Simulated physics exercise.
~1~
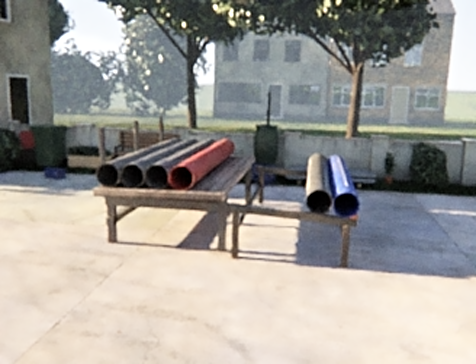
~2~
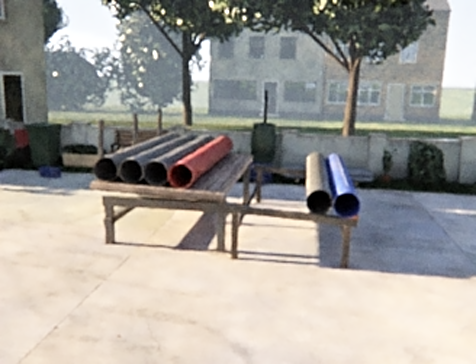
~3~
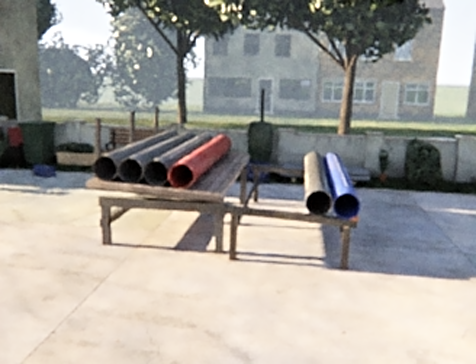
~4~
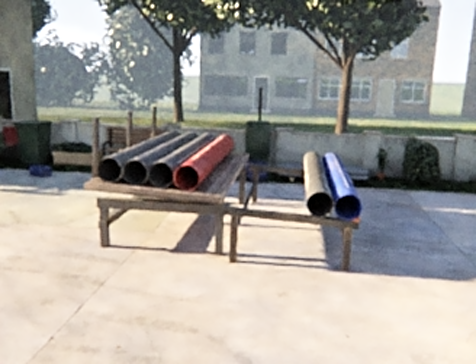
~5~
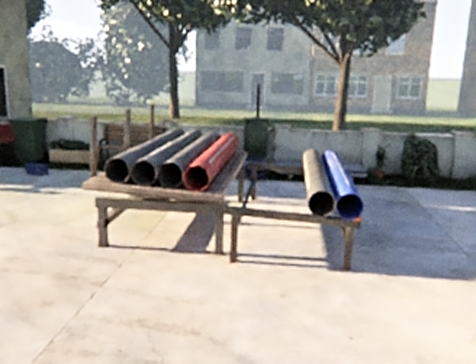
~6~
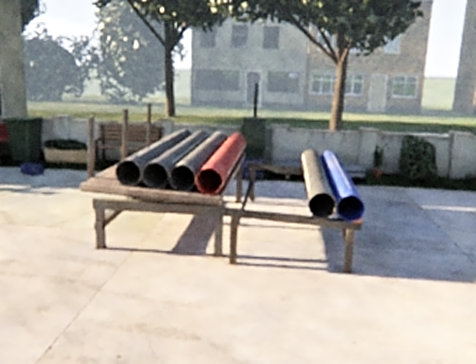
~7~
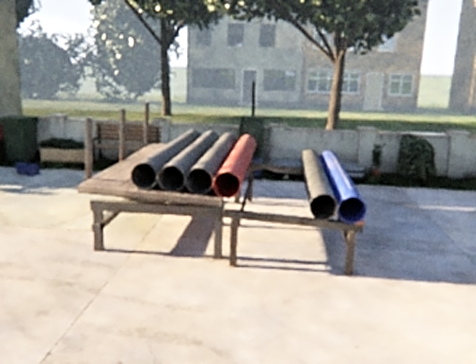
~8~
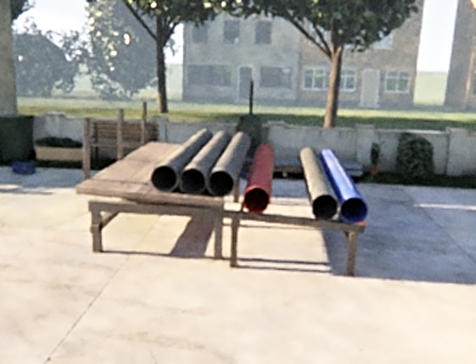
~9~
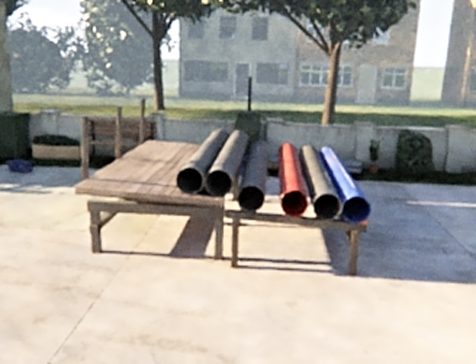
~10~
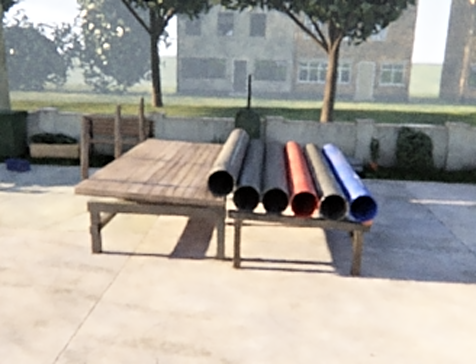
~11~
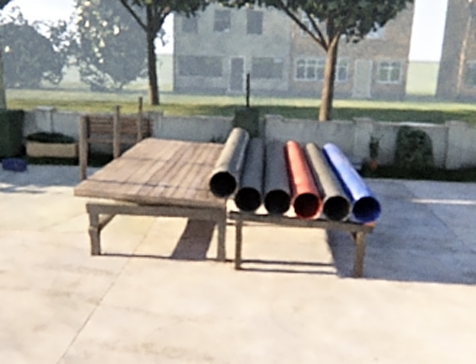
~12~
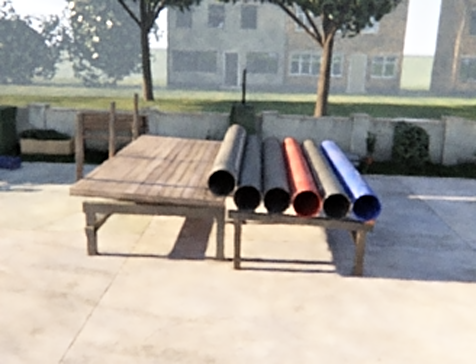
Six plastic pipes lie with their open ends towards us on two wooden tables in a sunlit paved yard, with trees, a low wall and houses behind. Three dark pipes and a red one rest on the larger left deck, while another dark one and a blue one sit at the right end of the lower rack. The deck's far left side gradually tilts up, and the red pipe rolls right, dropping onto the rack, followed by the dark ones. They close up against the pair there, and all six end side by side on the rack, leaving the tilted deck empty.
